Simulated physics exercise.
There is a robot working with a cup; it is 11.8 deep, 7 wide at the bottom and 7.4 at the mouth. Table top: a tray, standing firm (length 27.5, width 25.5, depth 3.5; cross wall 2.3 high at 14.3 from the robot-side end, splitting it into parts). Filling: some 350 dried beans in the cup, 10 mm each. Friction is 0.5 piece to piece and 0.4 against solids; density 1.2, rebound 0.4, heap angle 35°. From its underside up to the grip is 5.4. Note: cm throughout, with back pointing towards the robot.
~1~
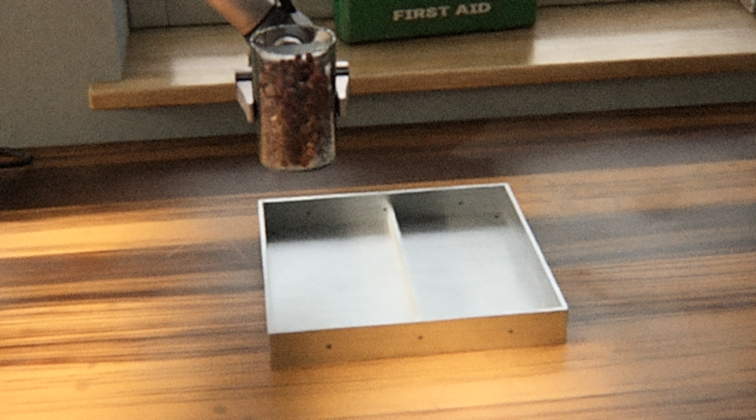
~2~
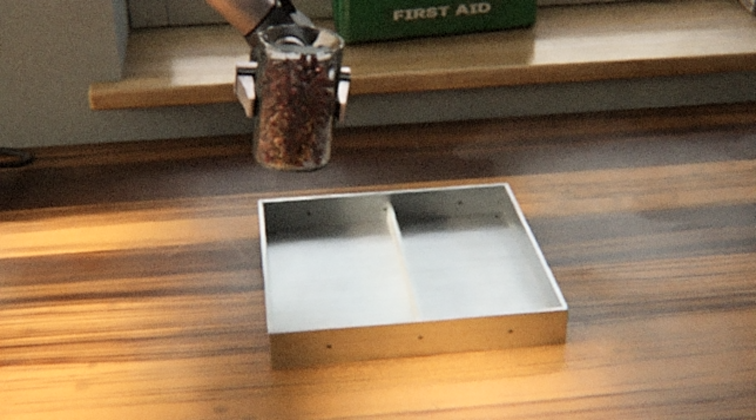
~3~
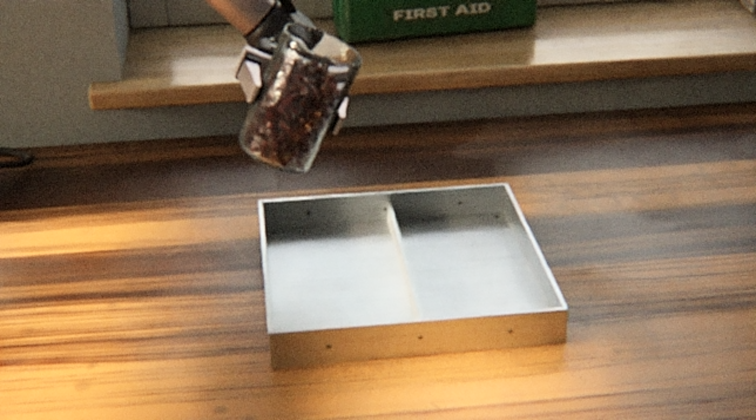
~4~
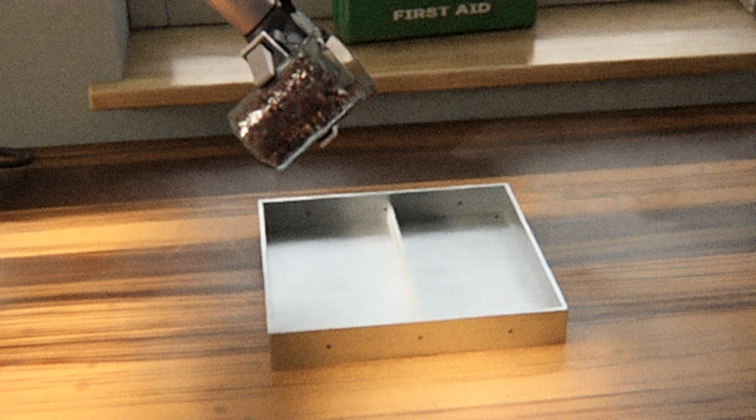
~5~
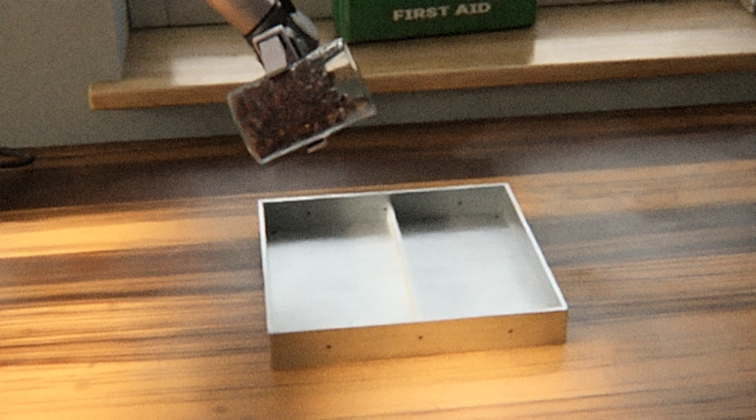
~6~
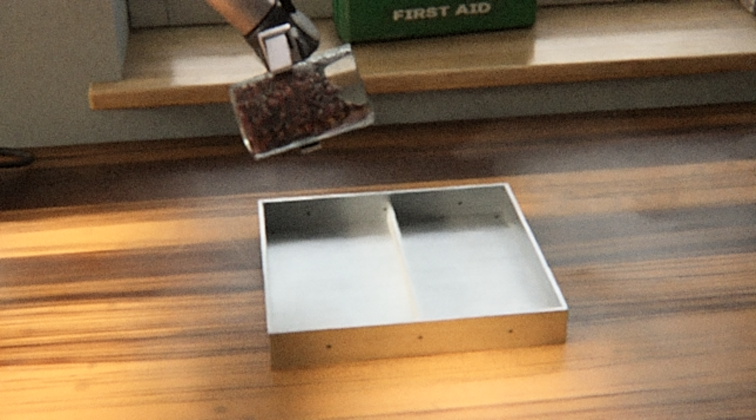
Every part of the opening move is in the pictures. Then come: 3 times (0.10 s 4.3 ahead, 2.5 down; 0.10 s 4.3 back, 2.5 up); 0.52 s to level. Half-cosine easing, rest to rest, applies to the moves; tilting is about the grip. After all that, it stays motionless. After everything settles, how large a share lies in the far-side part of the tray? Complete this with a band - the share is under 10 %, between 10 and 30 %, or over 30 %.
The share is between 10 and 30 %.
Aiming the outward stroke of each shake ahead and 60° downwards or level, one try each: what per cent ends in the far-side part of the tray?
10 and 45 %.
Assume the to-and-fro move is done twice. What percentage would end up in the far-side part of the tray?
It would then be around 15 per cent.
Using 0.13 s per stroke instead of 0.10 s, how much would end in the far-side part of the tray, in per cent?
10 %.
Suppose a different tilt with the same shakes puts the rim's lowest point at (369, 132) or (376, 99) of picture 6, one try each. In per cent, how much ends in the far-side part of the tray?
I'd put them at some 40 and 5 in a hundred.
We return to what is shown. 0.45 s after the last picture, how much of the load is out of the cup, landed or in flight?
Share gone by then: Close to 15 %.
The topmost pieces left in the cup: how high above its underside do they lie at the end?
Around 9.0 cm up.
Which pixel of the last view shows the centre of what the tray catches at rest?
Roughly at (477, 272) in the last picture.
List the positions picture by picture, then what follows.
In the first frame, cup middle at (296, 101), level; upper third of the load around (296, 88), from x 260 to 330, top at y 65; 346 in the cup.
In the second frame, cup middle at (297, 101), tilted 7° forward; upper third of the load around (296, 88), from x 260 to 330, top at y 65.
In the third frame, cup middle at (298, 101), tilted 26° forward; upper third of the load around (296, 89), from x 250 to 335, top at y 65.
In the fourth frame, cup middle at (300, 102), tilted 48° forward; upper third of the load around (299, 89), from x 240 to 340, top at y 60.
In the fifth frame, cup middle at (301, 103), tilted 67° forward; upper third of the load around (295, 90), from x 240 to 350, top at y 70.
In the sixth frame, cup middle at (301, 104), tilted 74° forward; upper third of the load around (290, 93), from x 240 to 360, top at y 75; 346 in the cup.
Then, 0.45 s after the last picture, tilted 74° forward, highest piece 22 above the table; 301 in the cup, 23 in the far-side part, 2 in the robot-side part, 2 on the table or floor, 18 in flight or on a rim.
Then, 0.90 s after the last picture, tilted 29° forward, highest piece 25 above the table; 261 in the cup, 66 in the far-side part, 16 in the robot-side part, 3 on the table or floor.
Then, 1.32 s after the last picture, level, highest piece 24 above the table; 261 in the cup, 66 in the far-side part, 16 in the robot-side part, 3 on the table or floor.
Then, 2.37 s after the last picture, level, highest piece 24 above the table; 261 in the cup, 66 in the far-side part, 16 in the robot-side part, 3 on the table or floor.
Final count, 261 in the cup, 66 in the far-side part, 16 in the robot-side part, 3 on the table or floor. That is 19 % in the far-side part of the tray.
